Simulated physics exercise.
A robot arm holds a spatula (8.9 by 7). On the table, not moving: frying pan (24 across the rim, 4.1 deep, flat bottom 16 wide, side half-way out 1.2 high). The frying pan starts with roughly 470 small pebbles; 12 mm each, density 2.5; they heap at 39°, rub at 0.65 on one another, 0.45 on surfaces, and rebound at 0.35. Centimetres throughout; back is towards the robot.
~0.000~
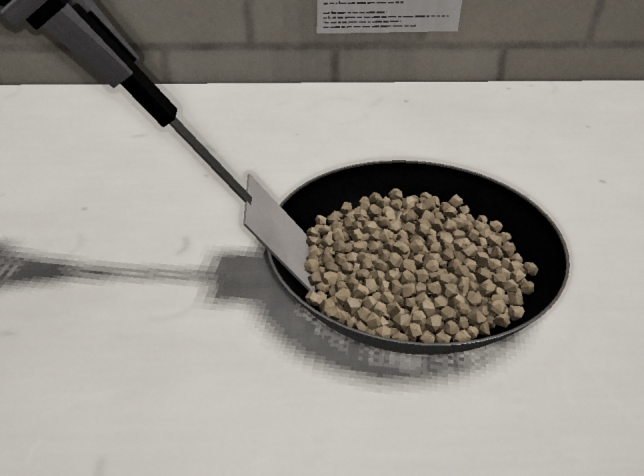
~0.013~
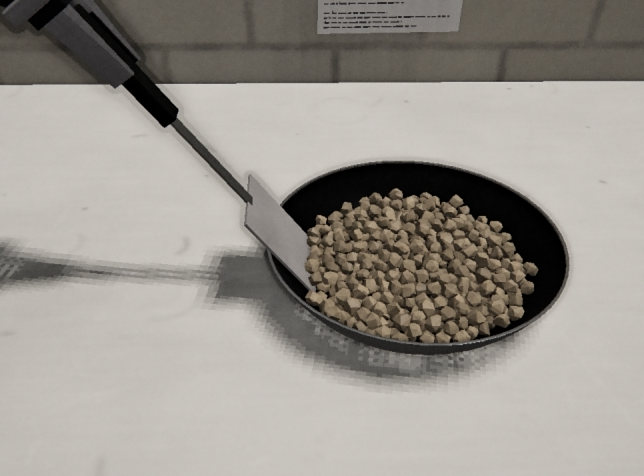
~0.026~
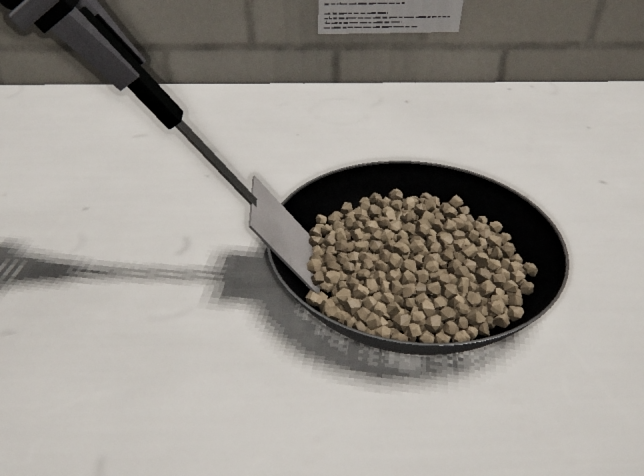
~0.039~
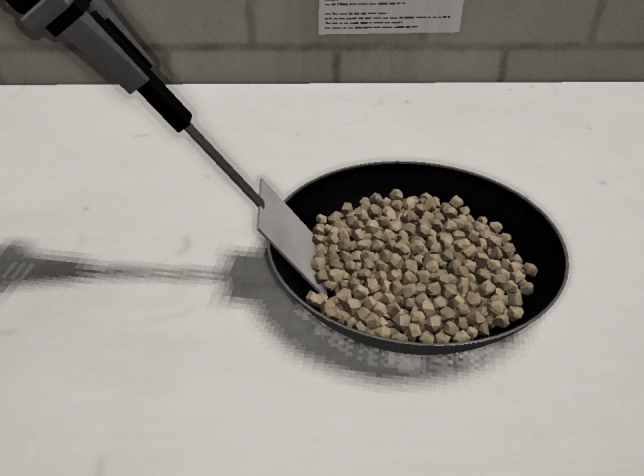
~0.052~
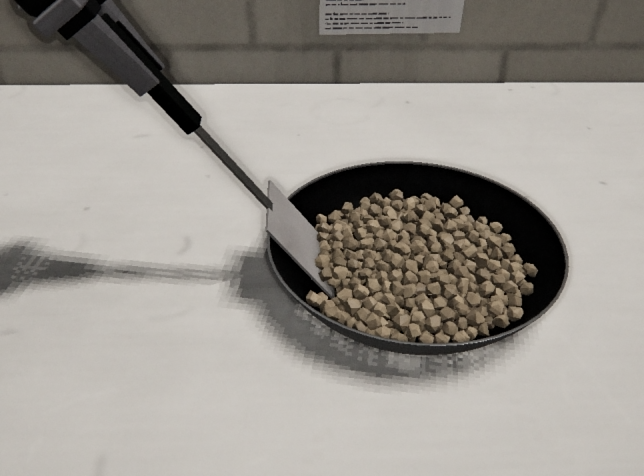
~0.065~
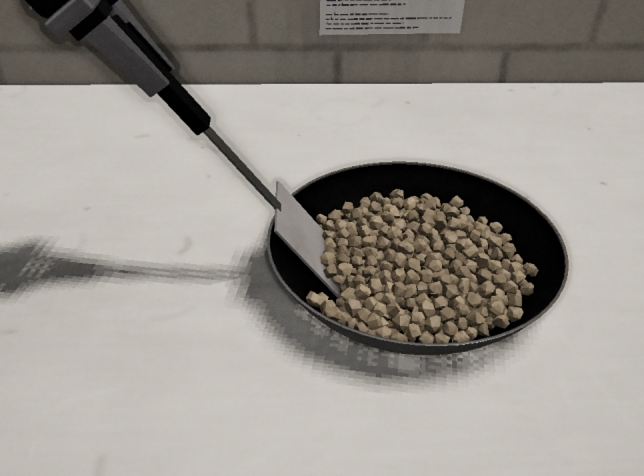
A round black frying pan heaped with small tan-brown pebbles sits right of centre on a white table, seen from above at an angle, with a grey block wall and a printed sheet behind. A dark grey robot arm reaches in from the upper left, holding a pale grey spatula at the pan's left edge. The arm slowly slides the tilted spatula slightly rightward into the pebbles' left edge, while the pan and camera stay still.
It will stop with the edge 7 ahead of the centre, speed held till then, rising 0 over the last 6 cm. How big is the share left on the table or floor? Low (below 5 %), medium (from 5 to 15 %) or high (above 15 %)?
A medium share, from 5 to 15 %, ends on the table or floor.
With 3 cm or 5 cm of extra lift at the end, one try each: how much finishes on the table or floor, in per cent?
Some 10 and 10 per cent.
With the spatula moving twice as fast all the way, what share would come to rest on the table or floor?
It would be near 20 per cent.
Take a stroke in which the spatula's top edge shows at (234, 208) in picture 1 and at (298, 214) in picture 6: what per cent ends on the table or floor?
Some 15 per cent.
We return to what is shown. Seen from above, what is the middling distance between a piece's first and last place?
Some 4 cm.
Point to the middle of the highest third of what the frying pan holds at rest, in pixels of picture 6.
Around (507, 237).
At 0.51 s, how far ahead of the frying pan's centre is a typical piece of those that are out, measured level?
About 16 cm.
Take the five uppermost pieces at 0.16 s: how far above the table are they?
About 5 cm.
After 0.16 s, sloping 54°, highest piece 5 above the table; 471 in the frying pan.
After 0.26 s, sloping 54°, highest piece 6 above the table; 471 in the frying pan.
After 0.51 s, sloping 54°, highest piece 6 above the table; 437 in the frying pan, 34 on the table or floor.
After 1.56 s, sloping 54°, highest piece 6 above the table; 435 in the frying pan, 36 on the table or floor.
In the end, 435 in the frying pan, 36 on the table or floor. That is 8 % on the table or floor.
